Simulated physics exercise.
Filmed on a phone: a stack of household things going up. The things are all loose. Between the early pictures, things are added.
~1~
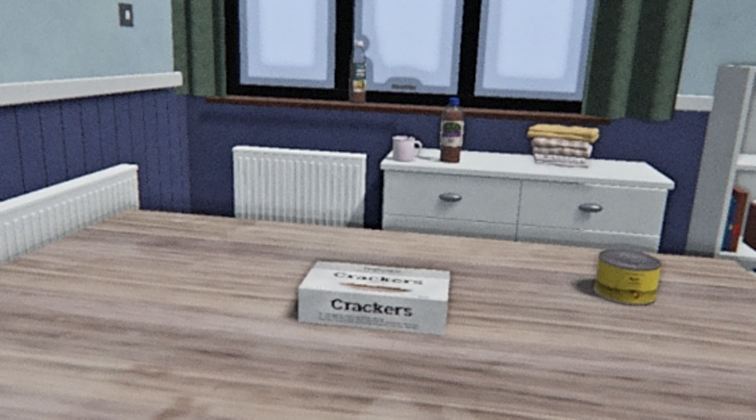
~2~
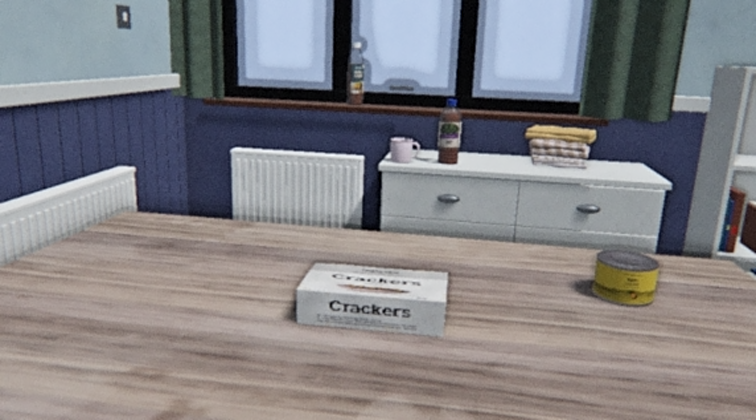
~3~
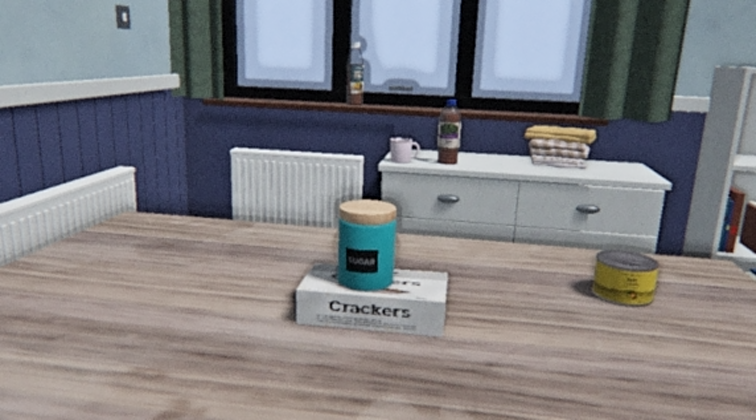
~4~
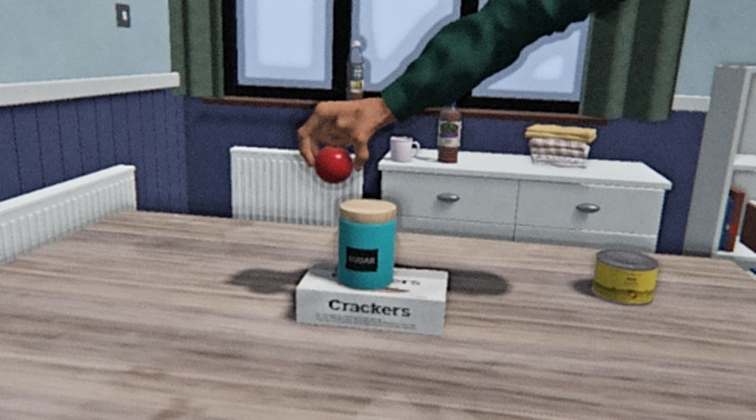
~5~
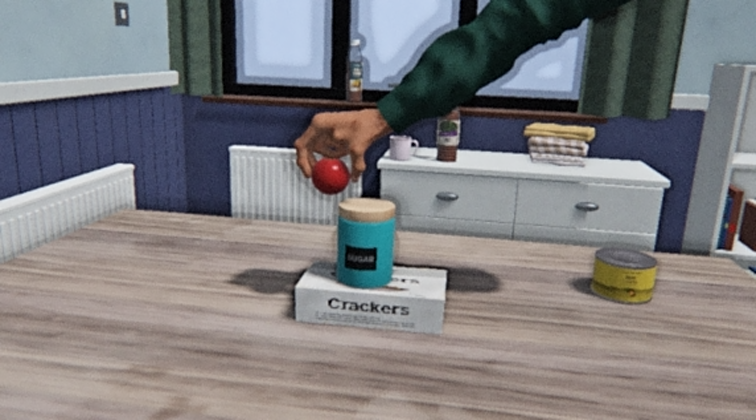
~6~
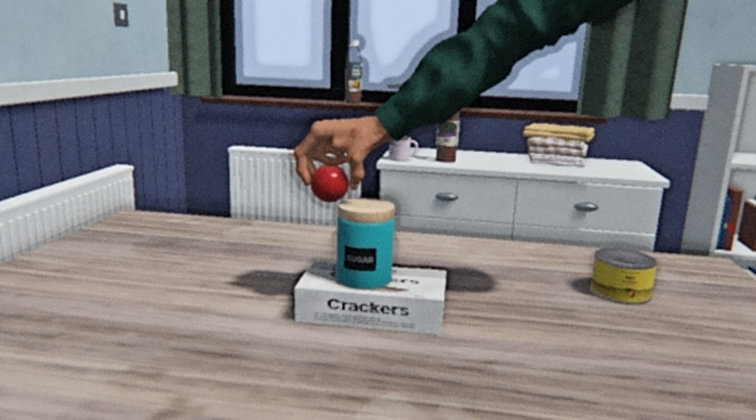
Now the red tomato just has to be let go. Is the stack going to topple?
Insecure.
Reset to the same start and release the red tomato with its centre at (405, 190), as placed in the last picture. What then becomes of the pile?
Well, it topples after that.
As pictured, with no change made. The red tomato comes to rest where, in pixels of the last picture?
It ends up close to (268, 287).
Then, 0.30 s past the last view, red tomato now fallen.
Then, 0.60 s past the last view, things are still on the move.
Finally, fallen, red tomato; the other 3 still in place. Final places as the last picture's camera would see them, red tomato near (268, 288). The pile gives way.
